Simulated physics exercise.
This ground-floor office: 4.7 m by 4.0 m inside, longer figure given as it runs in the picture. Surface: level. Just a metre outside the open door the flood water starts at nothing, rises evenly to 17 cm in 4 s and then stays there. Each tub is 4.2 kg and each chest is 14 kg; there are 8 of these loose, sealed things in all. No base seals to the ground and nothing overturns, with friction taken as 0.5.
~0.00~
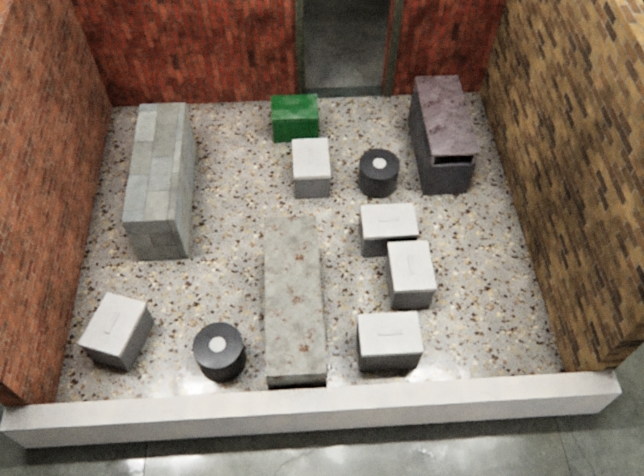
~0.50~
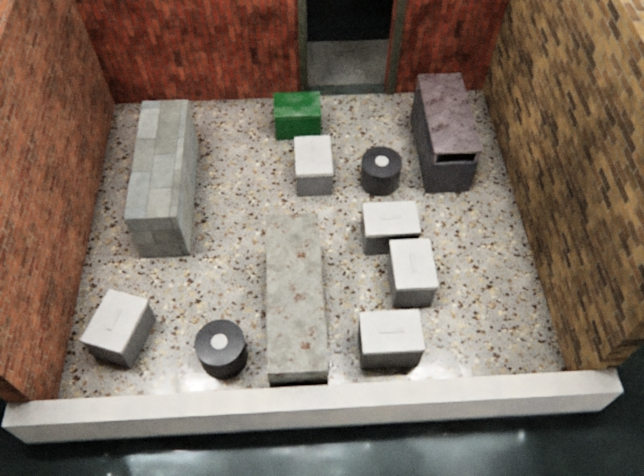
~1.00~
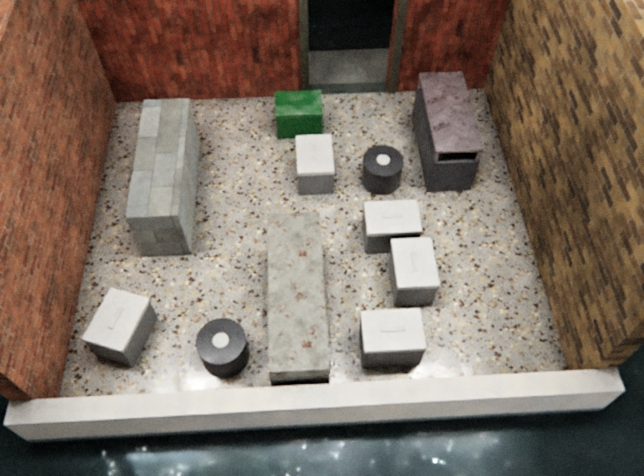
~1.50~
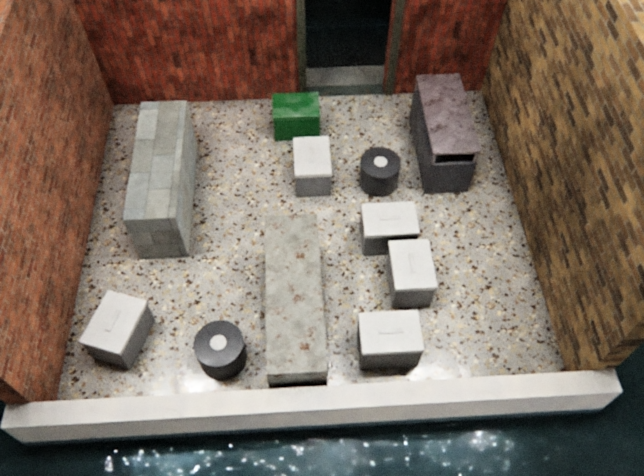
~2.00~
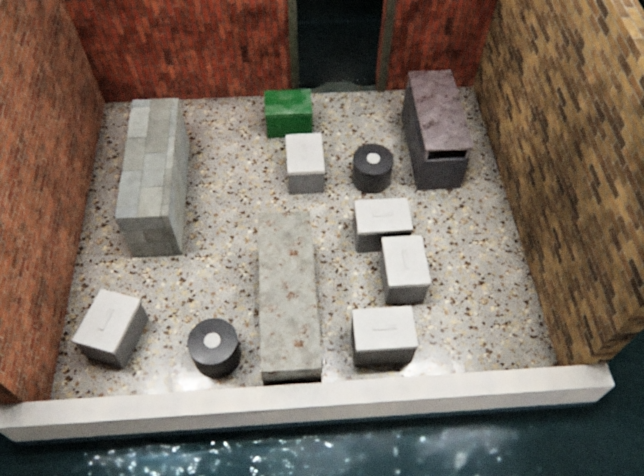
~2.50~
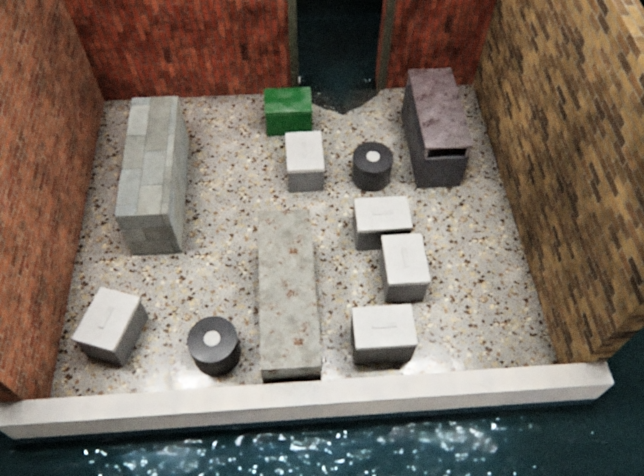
An open-topped room with red brick walls at left and back and a tan brick wall at right is seen from high in front. On its speckled floor stand a green box near the back doorway, white-topped boxes, two dark drums, and long grey and purplish blocks. Dark water spreads outside and edges in through the doorway, while the furniture stays put and the view shifts slightly.
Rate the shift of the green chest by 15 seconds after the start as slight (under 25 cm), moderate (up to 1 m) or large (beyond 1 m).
Moderate.
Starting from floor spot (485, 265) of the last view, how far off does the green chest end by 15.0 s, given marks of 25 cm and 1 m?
Looks like it is pushed slightly.
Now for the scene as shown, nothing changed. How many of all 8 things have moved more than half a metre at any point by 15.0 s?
The total is 5.
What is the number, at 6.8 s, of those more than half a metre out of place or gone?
Count: 1.
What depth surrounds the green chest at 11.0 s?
I'd say around 4 cm.
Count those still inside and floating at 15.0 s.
4 at that moment.
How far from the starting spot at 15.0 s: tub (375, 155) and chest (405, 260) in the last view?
Respectively 150 and 80 cm.
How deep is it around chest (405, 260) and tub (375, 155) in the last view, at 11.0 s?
Depths: Near 8 cm, then near 4 cm.
After 3.5 s the green chest is near (288, 100), 0.0 m from its start, aground; 0 afloat.
After 6.8 s the green chest is near (256, 112), 0.4 m from its start, aground; 1 afloat.
After 11.0 s the green chest is near (256, 112), 0.4 m from its start, aground; 4 afloat.
After 15.0 s the green chest is near (256, 113), 0.4 m from its start, aground; 4 afloat.
